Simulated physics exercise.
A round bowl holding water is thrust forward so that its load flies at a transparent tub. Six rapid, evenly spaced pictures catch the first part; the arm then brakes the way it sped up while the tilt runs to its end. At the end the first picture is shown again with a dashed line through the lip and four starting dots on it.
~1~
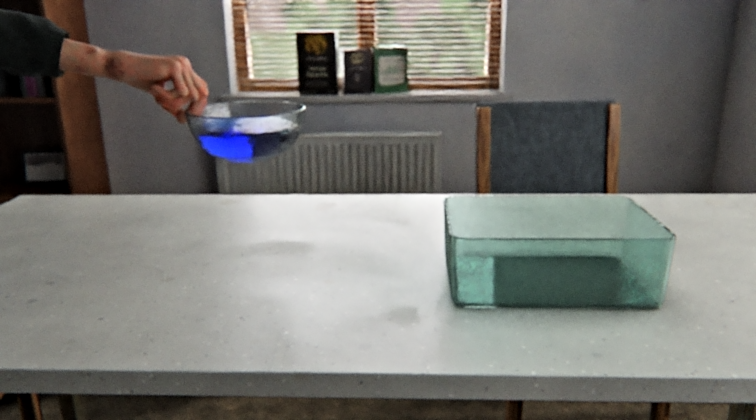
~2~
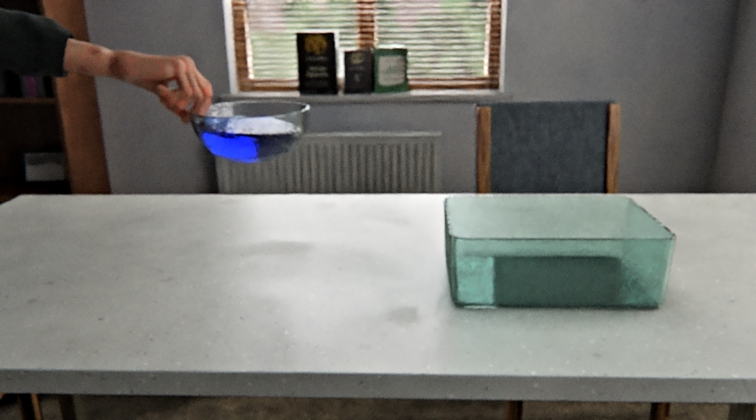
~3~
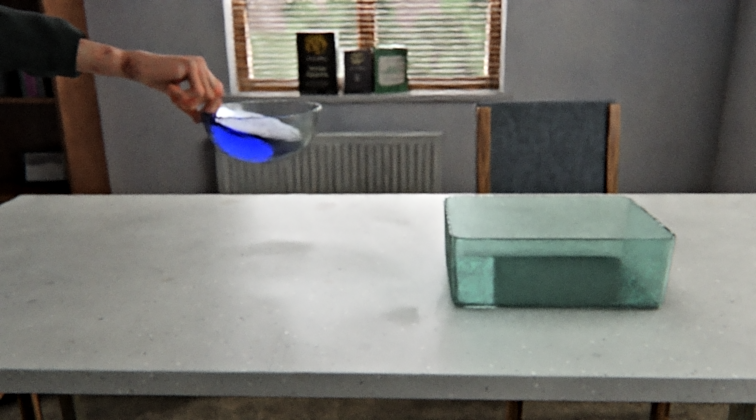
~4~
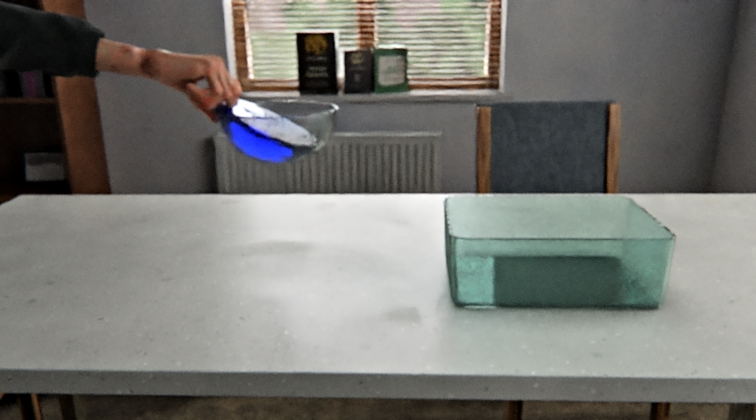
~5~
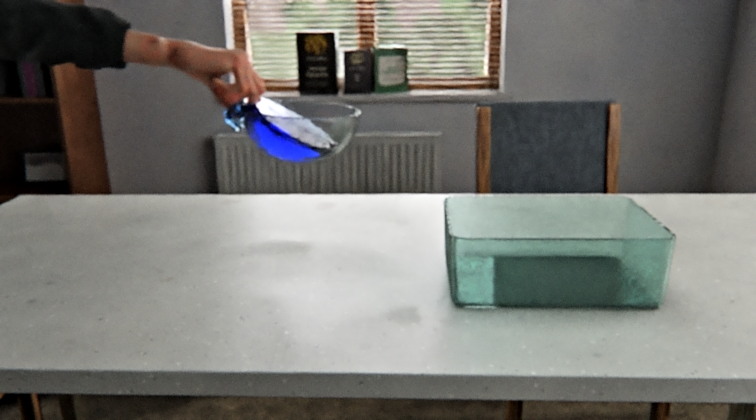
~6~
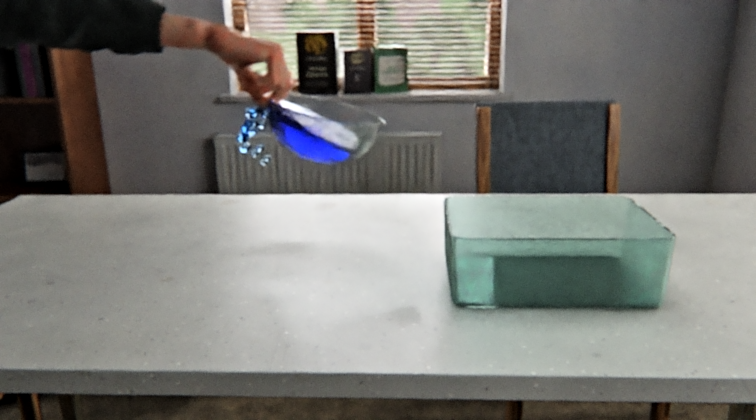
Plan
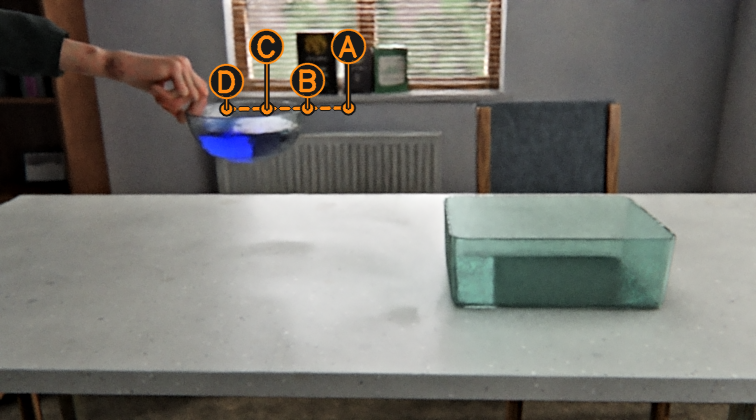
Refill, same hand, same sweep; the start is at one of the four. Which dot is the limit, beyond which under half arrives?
The answer is place C.
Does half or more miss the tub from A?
No.
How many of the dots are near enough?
Three of them.
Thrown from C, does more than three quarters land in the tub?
No, it does not.
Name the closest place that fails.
Place D.
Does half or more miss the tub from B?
No, not at all.
On the marked copy, A at (348, 108); B at (307, 108); C at (266, 108); D at (226, 109).
Choosing A, about 88 % lands in the tub, 9 % falls short and 3 % goes beside or beyond.
Choosing B, about 77 % lands in the tub, 15 % falls short and 8 % goes beside or beyond.
Choosing C, about 61 % lands in the tub, 33 % falls short and 6 % goes beside or beyond.
Choosing D, about 32 % lands in the tub, 65 % falls short and 4 % goes beside or beyond.
